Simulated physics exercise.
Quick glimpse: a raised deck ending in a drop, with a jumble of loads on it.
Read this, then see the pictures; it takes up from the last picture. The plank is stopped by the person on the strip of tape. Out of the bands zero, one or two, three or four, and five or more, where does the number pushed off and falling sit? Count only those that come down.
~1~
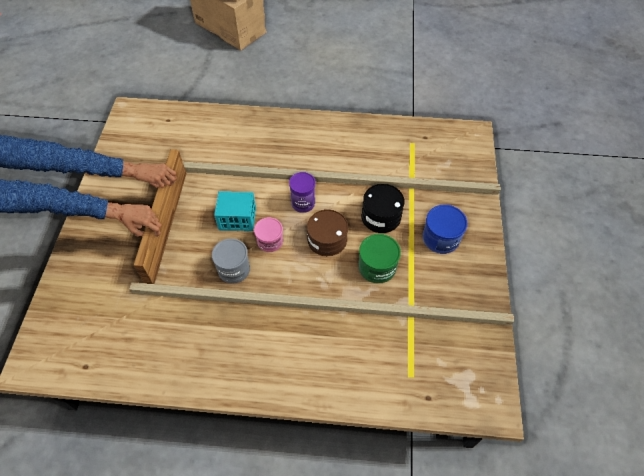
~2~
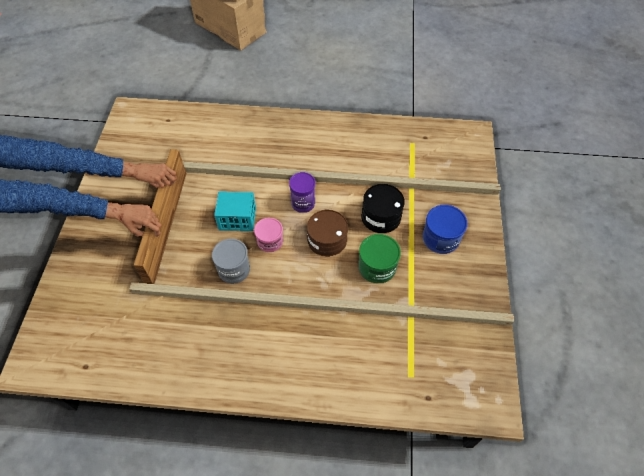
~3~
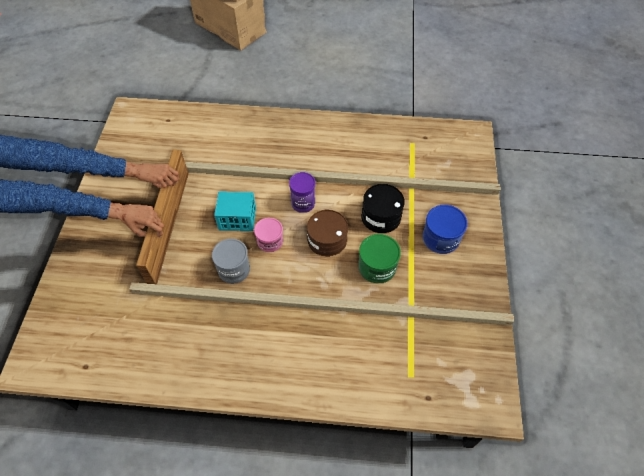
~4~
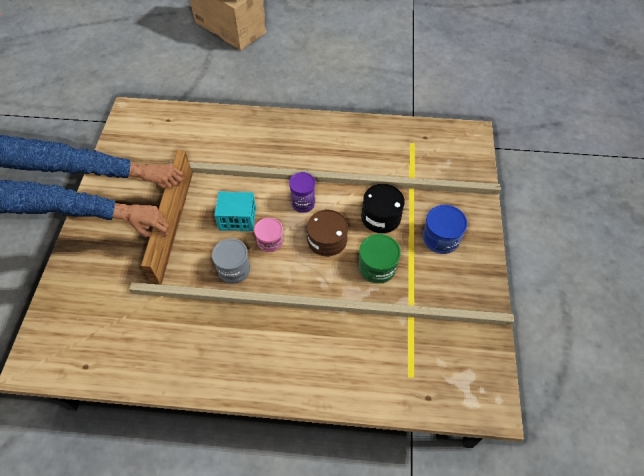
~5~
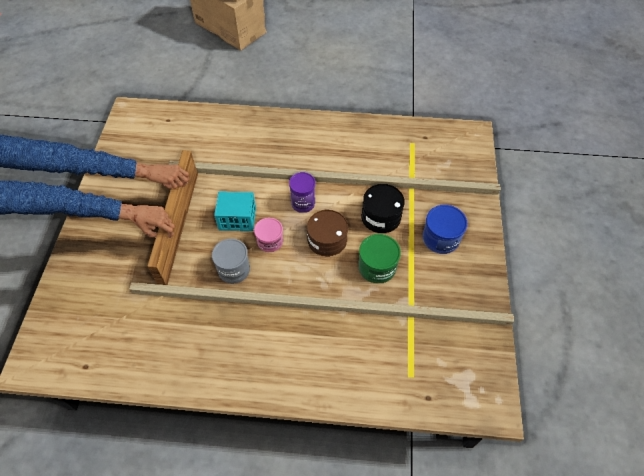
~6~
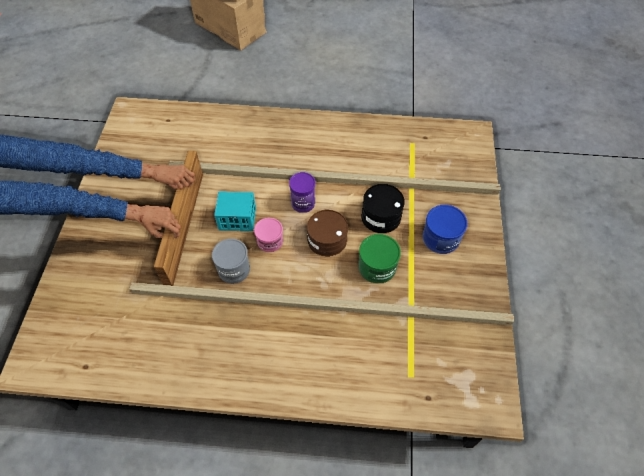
Not a single one falls.
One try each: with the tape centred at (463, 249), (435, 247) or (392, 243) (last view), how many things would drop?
First 4, then 1, then 0.
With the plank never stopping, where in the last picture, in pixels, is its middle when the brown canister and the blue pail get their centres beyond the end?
The middle is at (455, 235) when it's the brown canister, and at (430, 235) when it's the blue pail.
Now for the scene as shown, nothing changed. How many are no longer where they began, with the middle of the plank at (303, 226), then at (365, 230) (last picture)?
First position 6; second position 8.
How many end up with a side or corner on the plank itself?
That number would be 4.
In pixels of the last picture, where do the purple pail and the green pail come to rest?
Roughly (426, 199); the other one roughly (467, 289).
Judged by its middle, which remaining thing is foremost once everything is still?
The one is the blue pail.
A little later, none off yet; blue pail at rest near (444, 230); black canister at rest near (383, 209); green pail at rest near (379, 259).
When it is over, the number that fall off is zero.
